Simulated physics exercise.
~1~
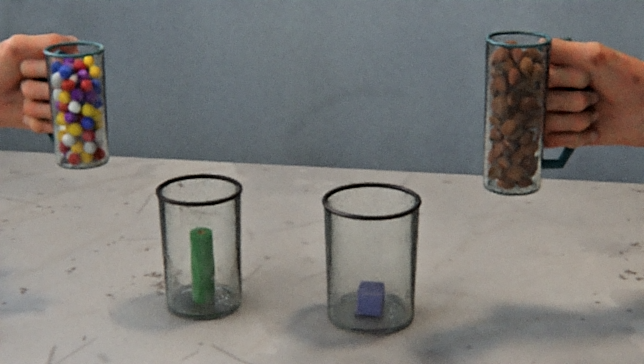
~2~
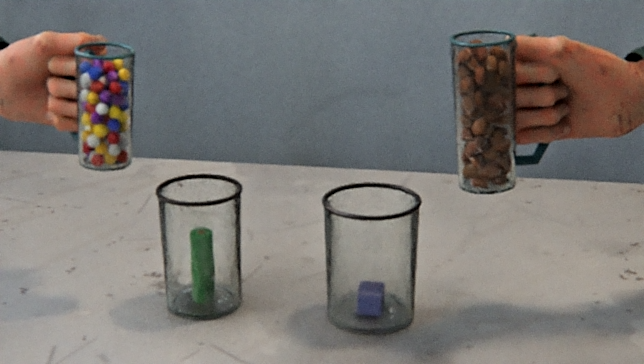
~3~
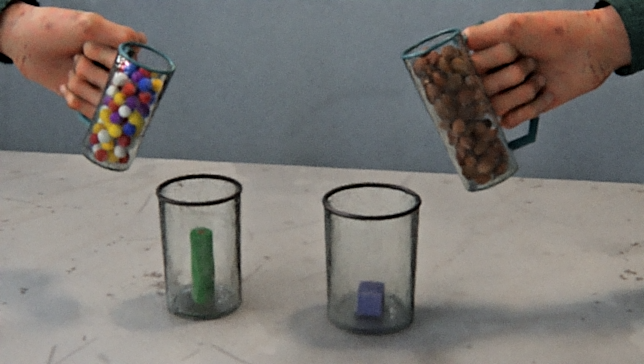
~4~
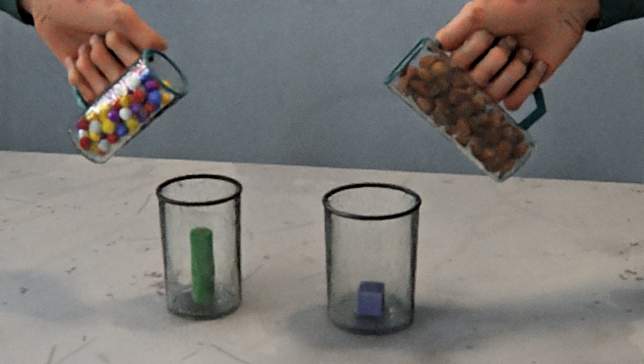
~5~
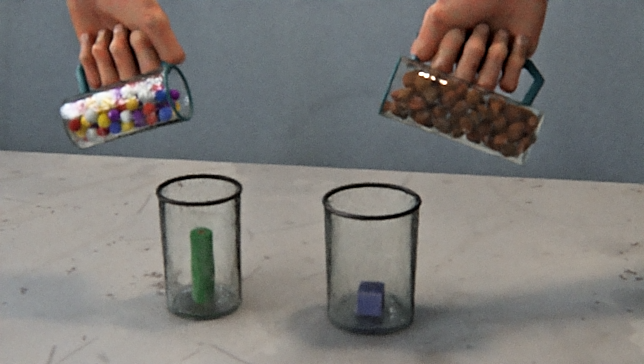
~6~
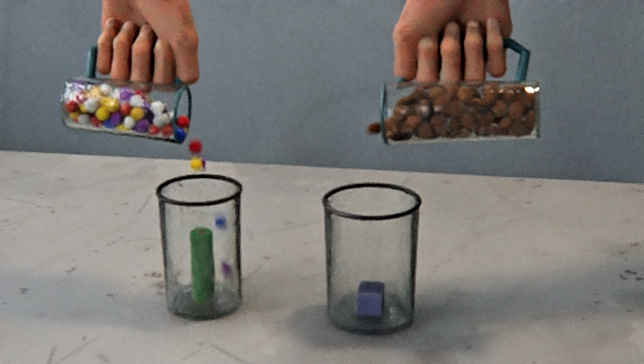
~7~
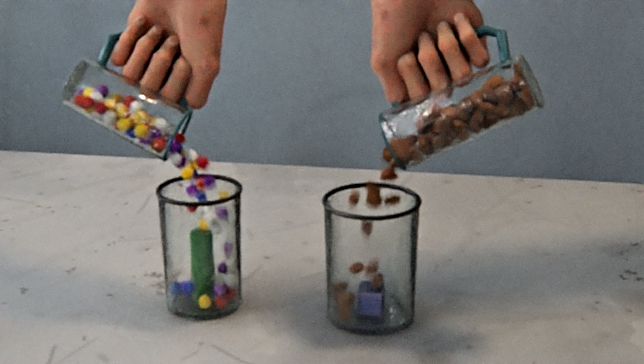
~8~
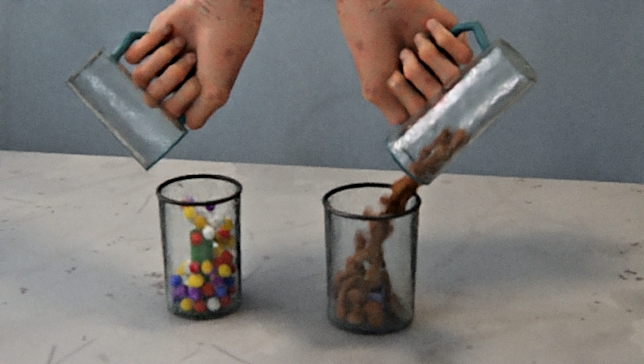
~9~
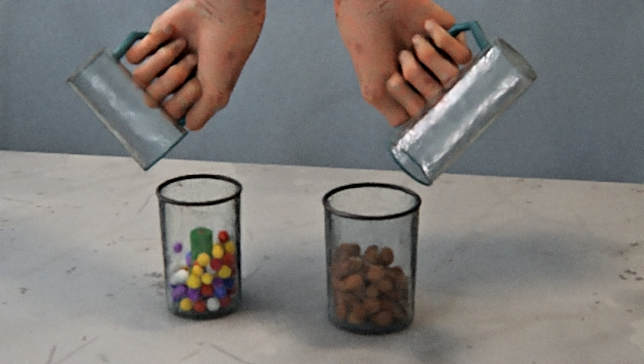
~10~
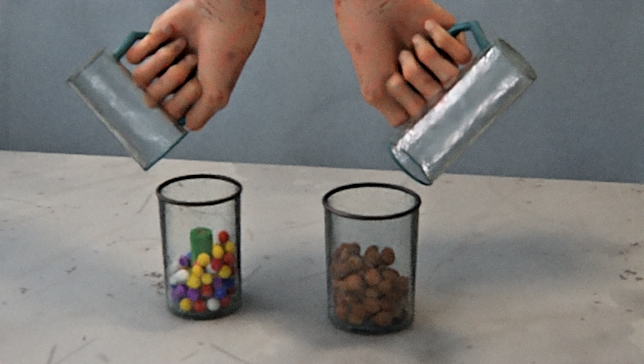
In the video, two hands tip cups over clear glasses, pouring colourful beads around a green cylinder on the left and brown nut-like pieces over a purple block on the right. Both cups empty, leaving the cylinder's top showing and the block hidden.
